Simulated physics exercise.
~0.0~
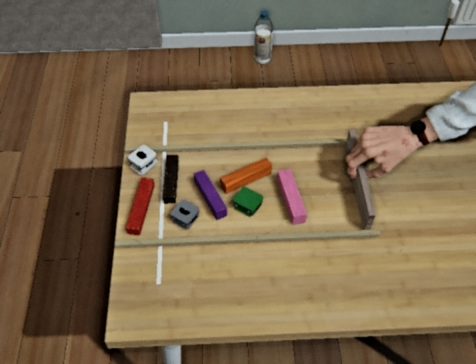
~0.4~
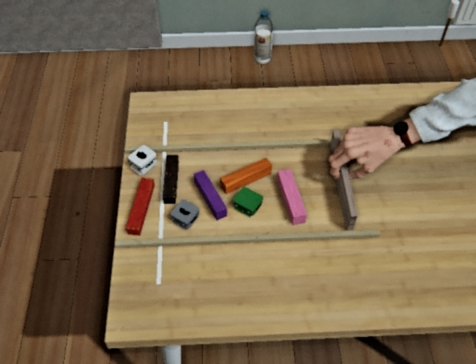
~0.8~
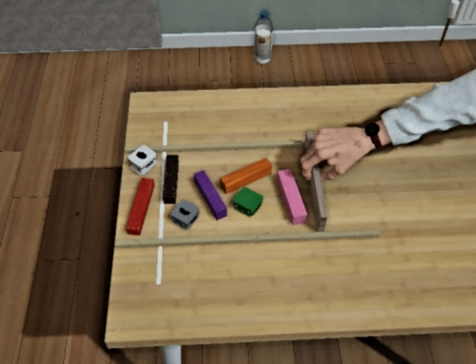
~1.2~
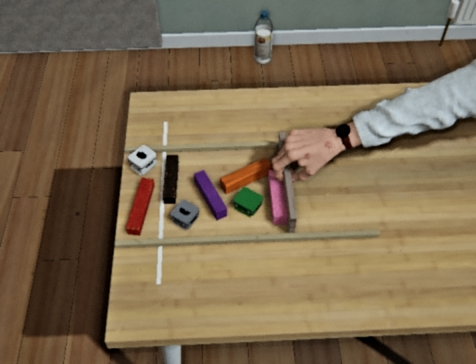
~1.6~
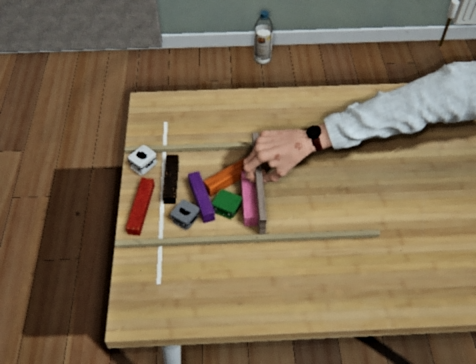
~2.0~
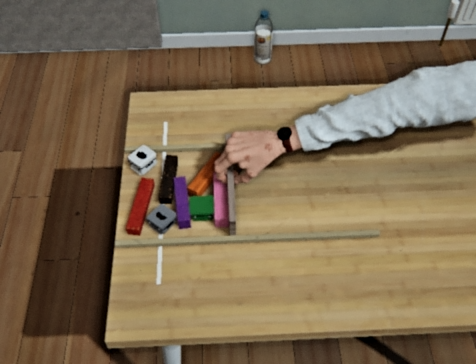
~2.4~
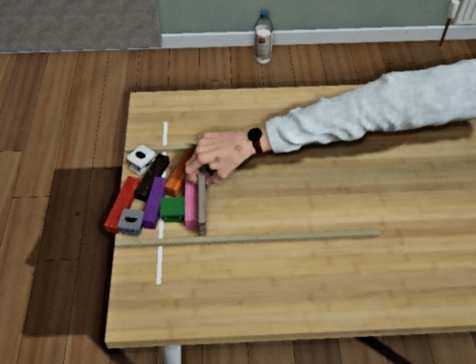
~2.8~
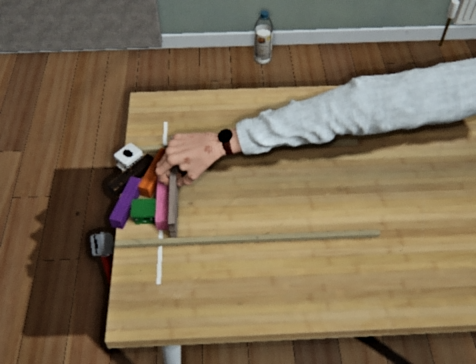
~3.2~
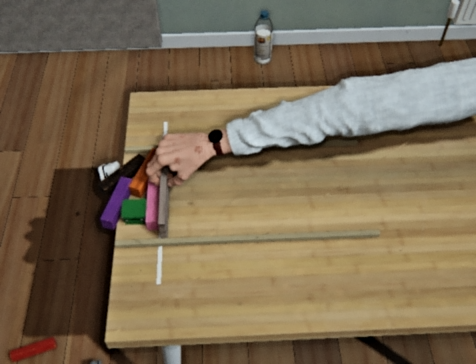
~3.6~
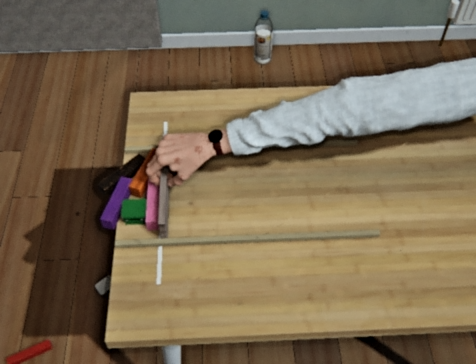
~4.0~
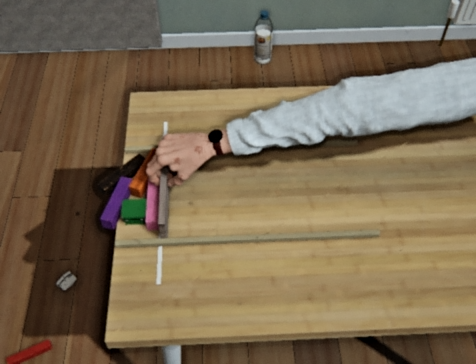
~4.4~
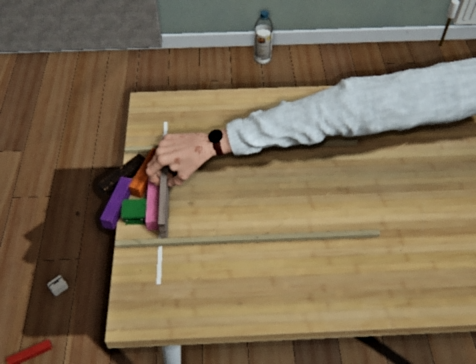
A hand pushing a grey board left along a wooden table, bunching coloured blocks together and knocking several off the left edge.
